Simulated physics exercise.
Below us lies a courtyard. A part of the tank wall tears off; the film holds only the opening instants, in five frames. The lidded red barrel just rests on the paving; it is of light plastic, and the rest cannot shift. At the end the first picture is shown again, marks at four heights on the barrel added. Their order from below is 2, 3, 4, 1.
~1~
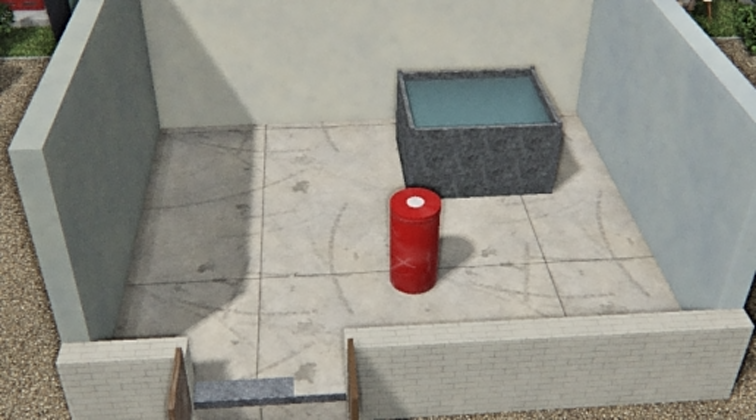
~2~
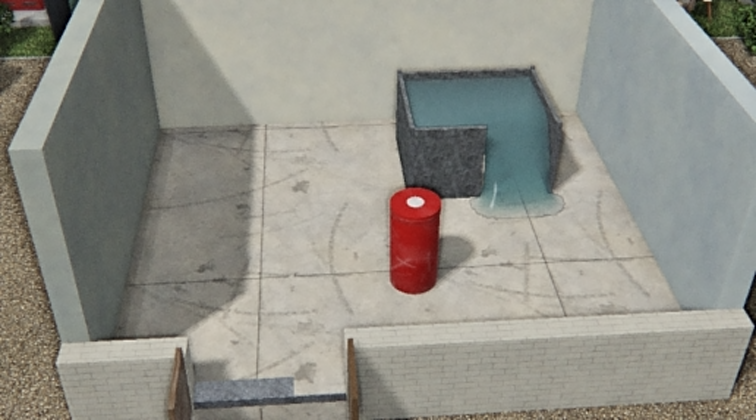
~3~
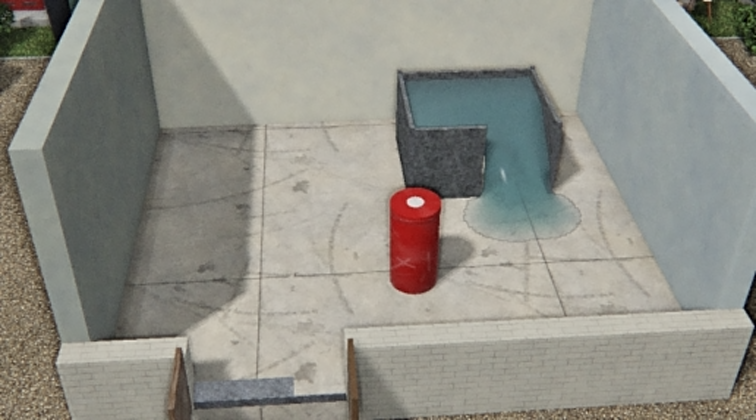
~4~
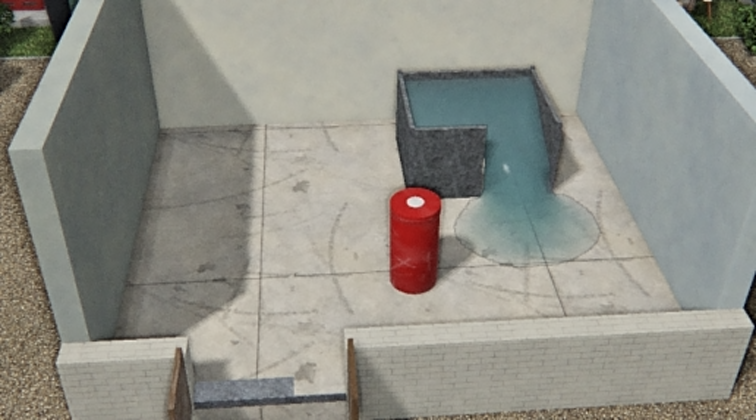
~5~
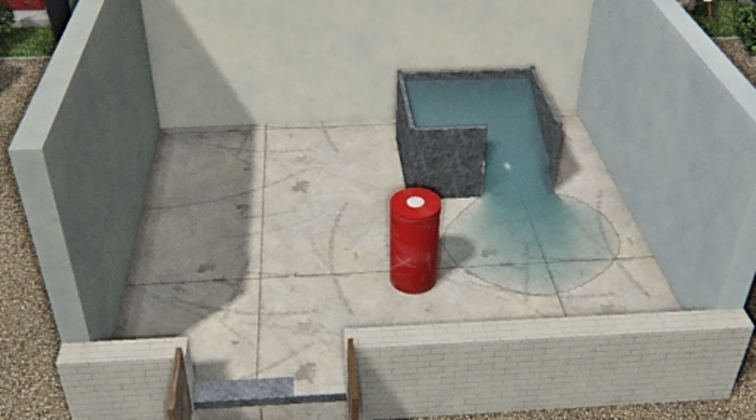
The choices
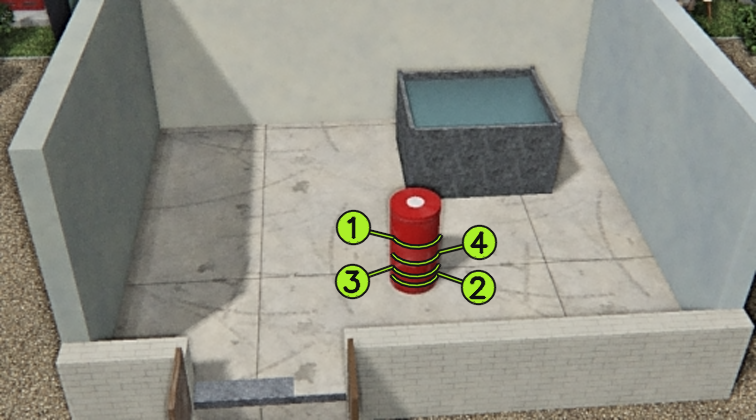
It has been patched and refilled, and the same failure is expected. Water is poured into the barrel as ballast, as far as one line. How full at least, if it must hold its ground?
Level 3 just does it.
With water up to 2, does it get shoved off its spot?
Yes, it does.
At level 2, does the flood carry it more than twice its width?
No.
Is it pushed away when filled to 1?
No.
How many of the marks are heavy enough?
Three of them.
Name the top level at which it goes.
It is 2.
On the marked copy, 1 at (418, 247); 2 at (417, 285); 3 at (417, 276); 4 at (418, 263); from the bottom up 2, 3, 4, 1.
Choosing 1, it does not move.
Choosing 2, it is pushed about half its own width away.
Choosing 3, it does not move.
Choosing 4, it does not move.
